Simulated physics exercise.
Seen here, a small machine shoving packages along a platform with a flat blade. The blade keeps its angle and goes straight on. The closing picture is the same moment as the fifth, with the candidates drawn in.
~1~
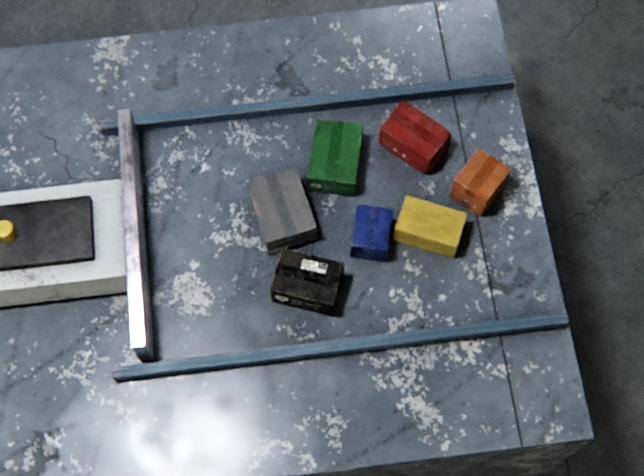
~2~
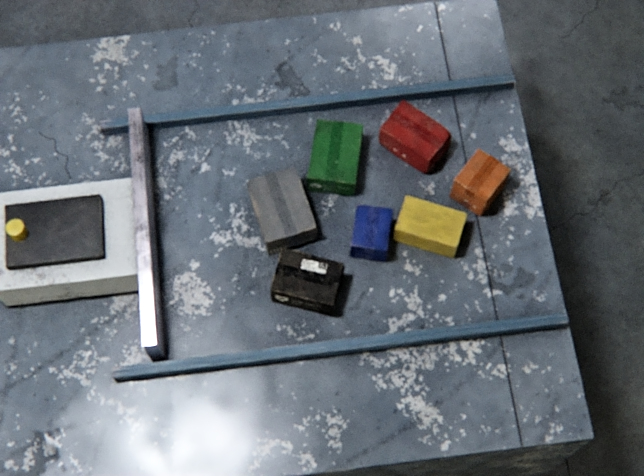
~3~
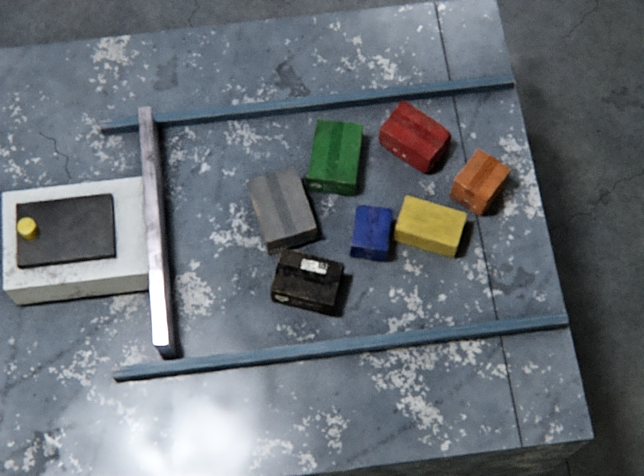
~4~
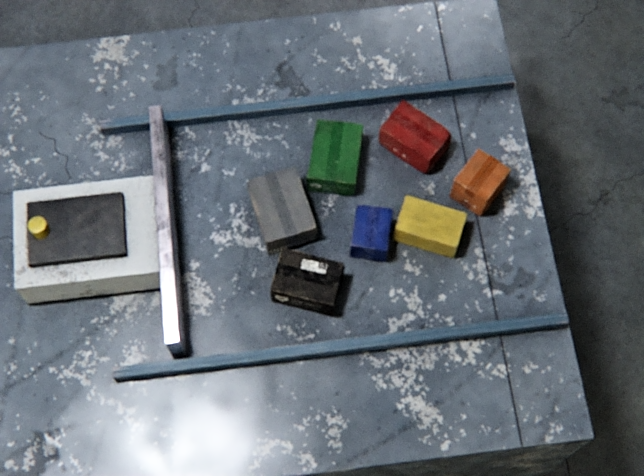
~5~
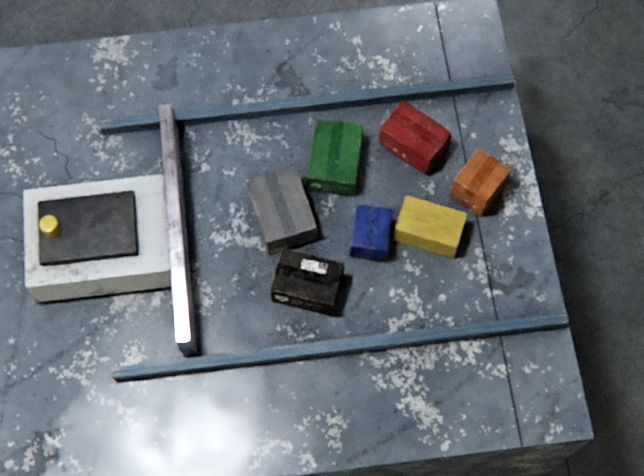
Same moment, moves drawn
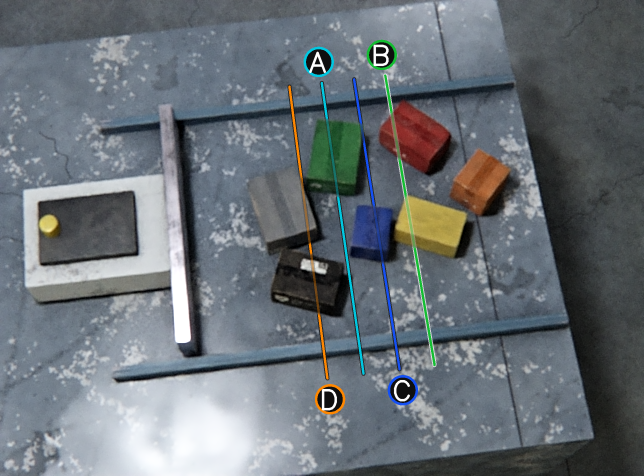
In this clip, a white machine with a black top pushes a long flat blade slowly rightward between two rails on a platform, moving a short distance toward seven colored boxes, which stay still and untouched.
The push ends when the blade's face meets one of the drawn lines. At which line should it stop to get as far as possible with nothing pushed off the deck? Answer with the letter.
No farther than B.
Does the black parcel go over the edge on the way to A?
No.
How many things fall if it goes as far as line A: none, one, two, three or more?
In all, none.
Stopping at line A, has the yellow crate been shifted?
Yes.
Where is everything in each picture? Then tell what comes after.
In the first frame, green box (335, 158); yellow crate (430, 227); orange box (480, 183).
In the second frame, robot (62, 230); black parcel (308, 282).
In the third frame, robot (74, 229); red box (415, 138).
In the fourth frame, robot (84, 228); green box (335, 158).
In the fifth frame, robot (95, 226); orange box (480, 183); black parcel (308, 282); grey box (282, 210).
On the copy, A at (341, 220); B at (409, 212); C at (376, 216); D at (307, 224).
On B. First, robot (180, 217); black parcel (312, 281); grey box (292, 211).
Then, robot (265, 207); orange box (484, 181); yellow crate (475, 223).
Finally, robot (329, 199); yellow crate (535, 218); orange box (491, 177); nothing has fallen.
By contrast, A is safe but short; C is safe but short; D is safe but short.
